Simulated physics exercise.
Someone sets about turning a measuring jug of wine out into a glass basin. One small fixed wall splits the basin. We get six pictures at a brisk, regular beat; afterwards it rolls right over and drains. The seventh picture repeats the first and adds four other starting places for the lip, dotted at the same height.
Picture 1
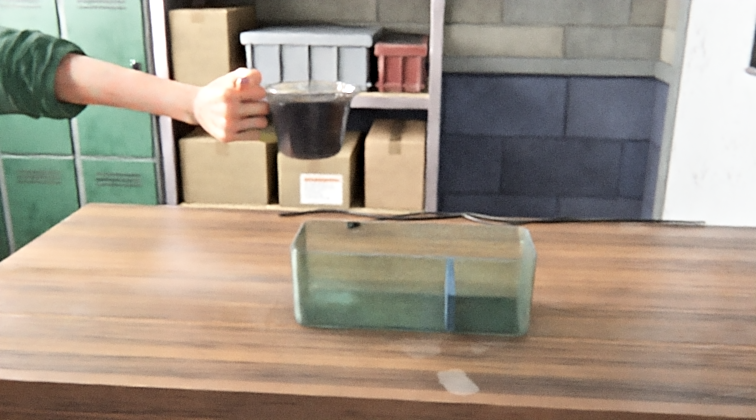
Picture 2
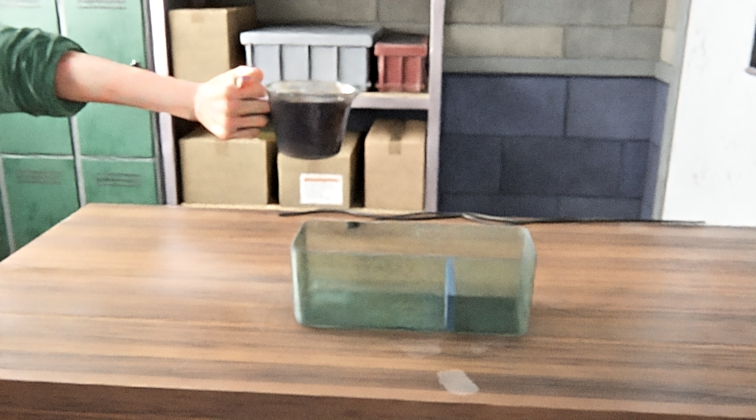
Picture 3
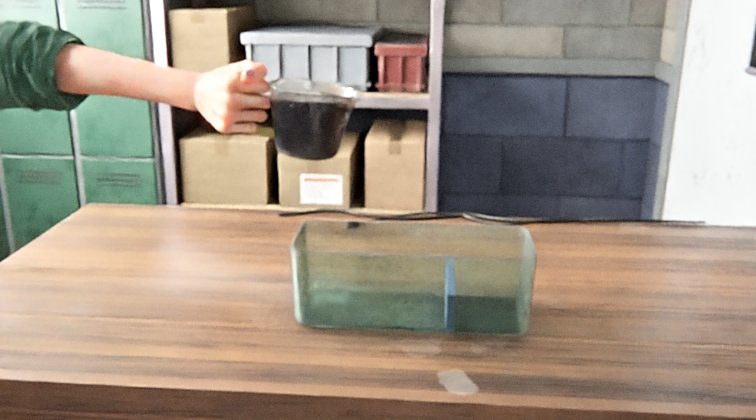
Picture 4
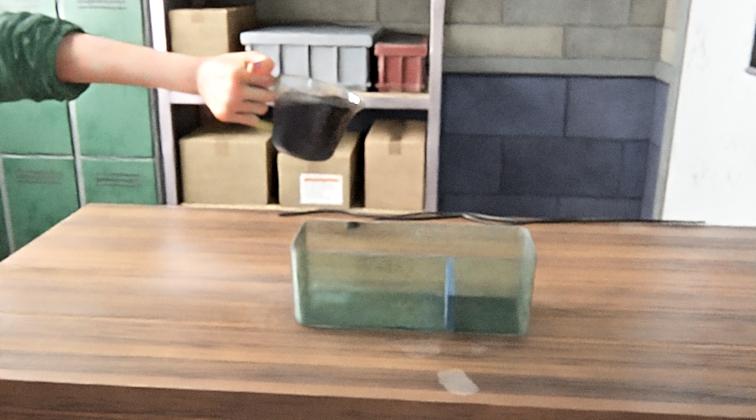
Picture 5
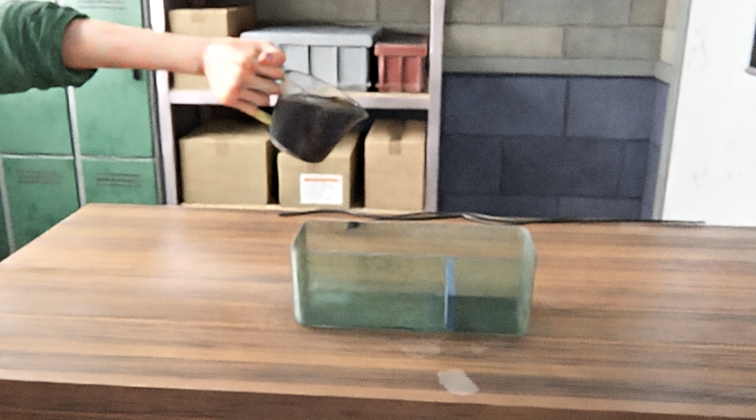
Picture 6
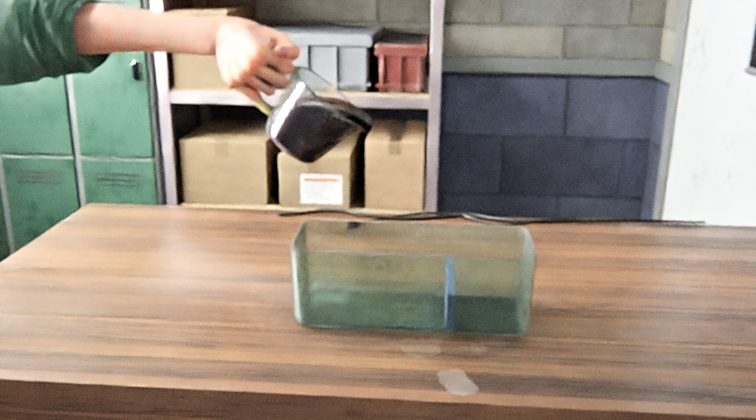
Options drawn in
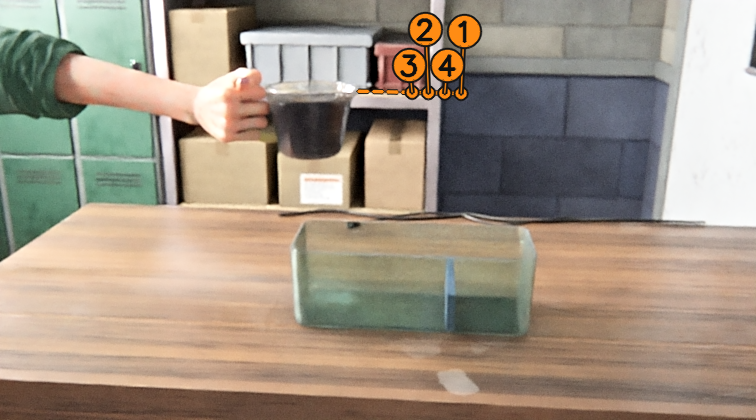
We see a hand holding a measuring jug of dark liquid above a glass basin on a wooden table; the jug stays upright at first, then the hand lifts and tilts it steadily rightward until liquid reaches over its lip.
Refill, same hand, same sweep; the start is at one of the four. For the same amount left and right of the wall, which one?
It is 2.
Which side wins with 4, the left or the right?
More ends on the right.
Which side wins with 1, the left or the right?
The right one.
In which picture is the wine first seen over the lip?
In picture 6.
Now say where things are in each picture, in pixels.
In the first frame, upright, lip at (359, 91); basin from (295, 323) to (528, 333); top of the wall at (451, 277); nothing has left yet.
In the second frame, upright, lip at (359, 92); nothing has left yet.
In the third frame, tipped about 7°, lip at (362, 97); nothing has left yet.
In the fourth frame, tipped about 16°, lip at (365, 105); nothing has left yet.
In the fifth frame, tipped about 27°, lip at (367, 116); nothing has left yet.
In the sixth frame, tipped about 40°, lip at (366, 129); wine is over the lip, down to (366, 129).
On the marked copy, 1 at (461, 93); 2 at (428, 92); 3 at (412, 92); 4 at (444, 93).
With 1, about 17 % ends left of the wall and 78 % right of it; 5 % is lost outside.
With 2, about 50 % ends left of the wall and 43 % right of it; 6 % is lost outside.
With 3, about 67 % ends left of the wall and 28 % right of it; 5 % is lost outside.
With 4, about 25 % ends left of the wall and 69 % right of it; 6 % is lost outside.
